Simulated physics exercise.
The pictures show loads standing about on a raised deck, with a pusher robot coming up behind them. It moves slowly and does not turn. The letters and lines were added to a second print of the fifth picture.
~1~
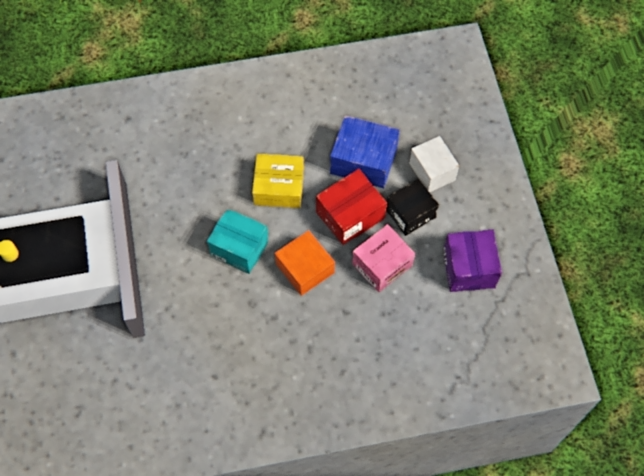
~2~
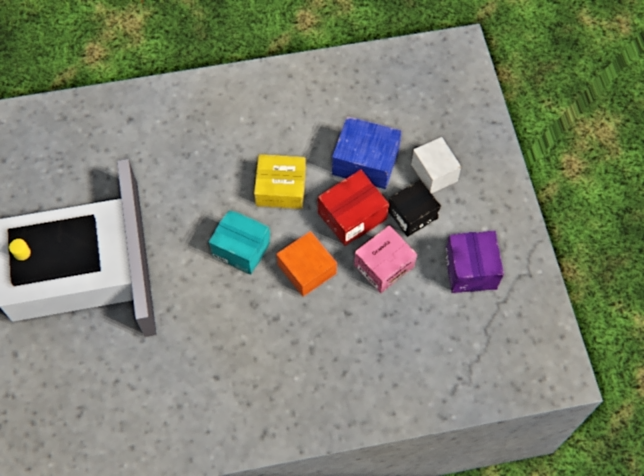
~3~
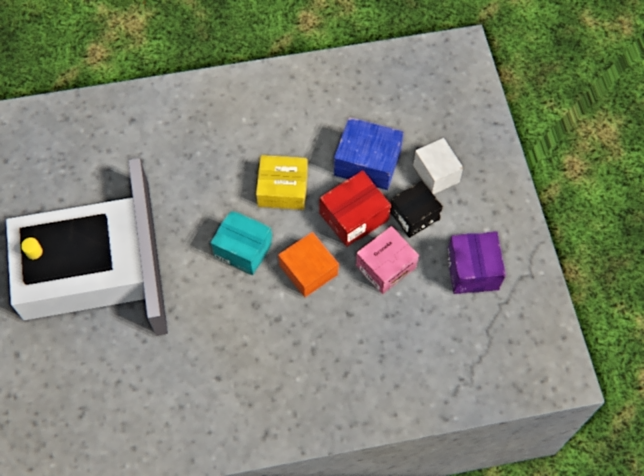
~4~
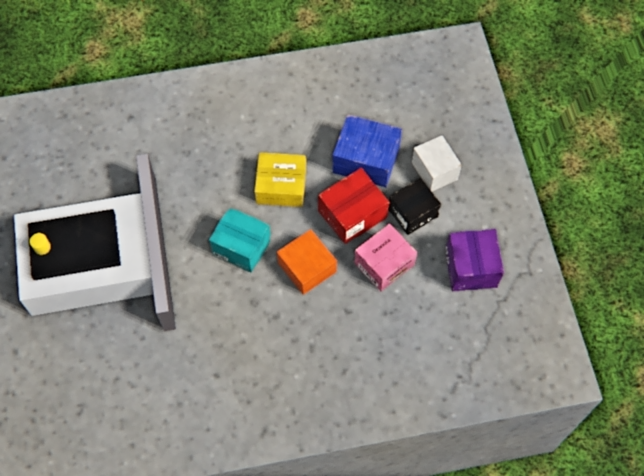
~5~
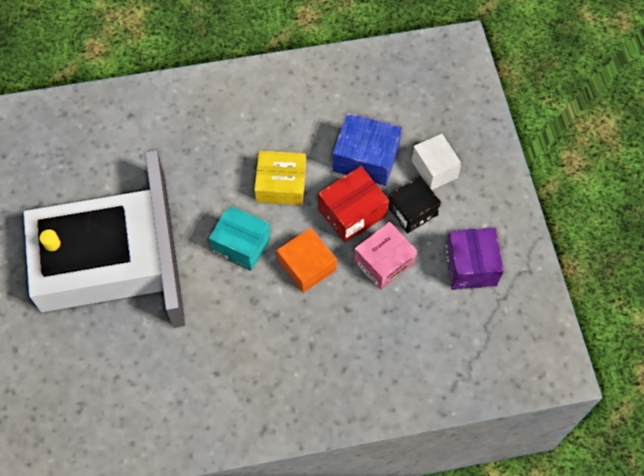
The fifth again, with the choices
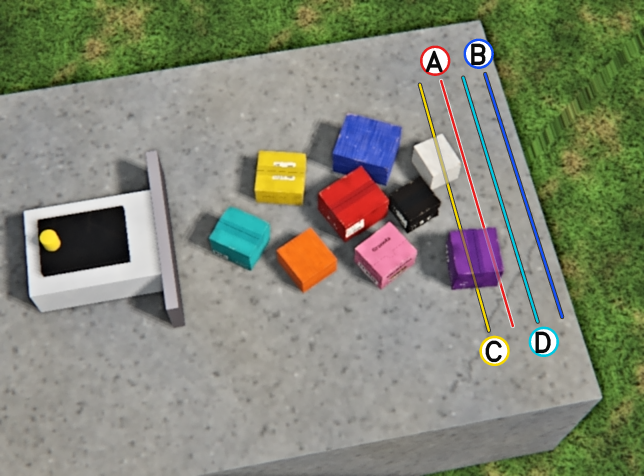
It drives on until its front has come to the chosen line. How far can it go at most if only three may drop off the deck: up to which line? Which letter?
No farther than C.
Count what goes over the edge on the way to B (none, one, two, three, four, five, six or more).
Six or more.
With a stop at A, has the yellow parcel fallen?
No.
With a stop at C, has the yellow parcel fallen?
No.
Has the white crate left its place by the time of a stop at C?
Yes.
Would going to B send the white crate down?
By then, yes.
On the marked copy, A at (475, 196); B at (521, 188); C at (452, 200); D at (498, 192).
Taking C. A third of the way, robot (199, 220); yellow parcel (290, 175); orange crate (322, 266).
Two thirds of the way, robot (305, 202); white crate (482, 160); black parcel (491, 197).
When it is over, robot (385, 189); purple box over the edge; white crate over the edge; three fallen.
As for the rest, A drops six; B drops nine; D drops six.
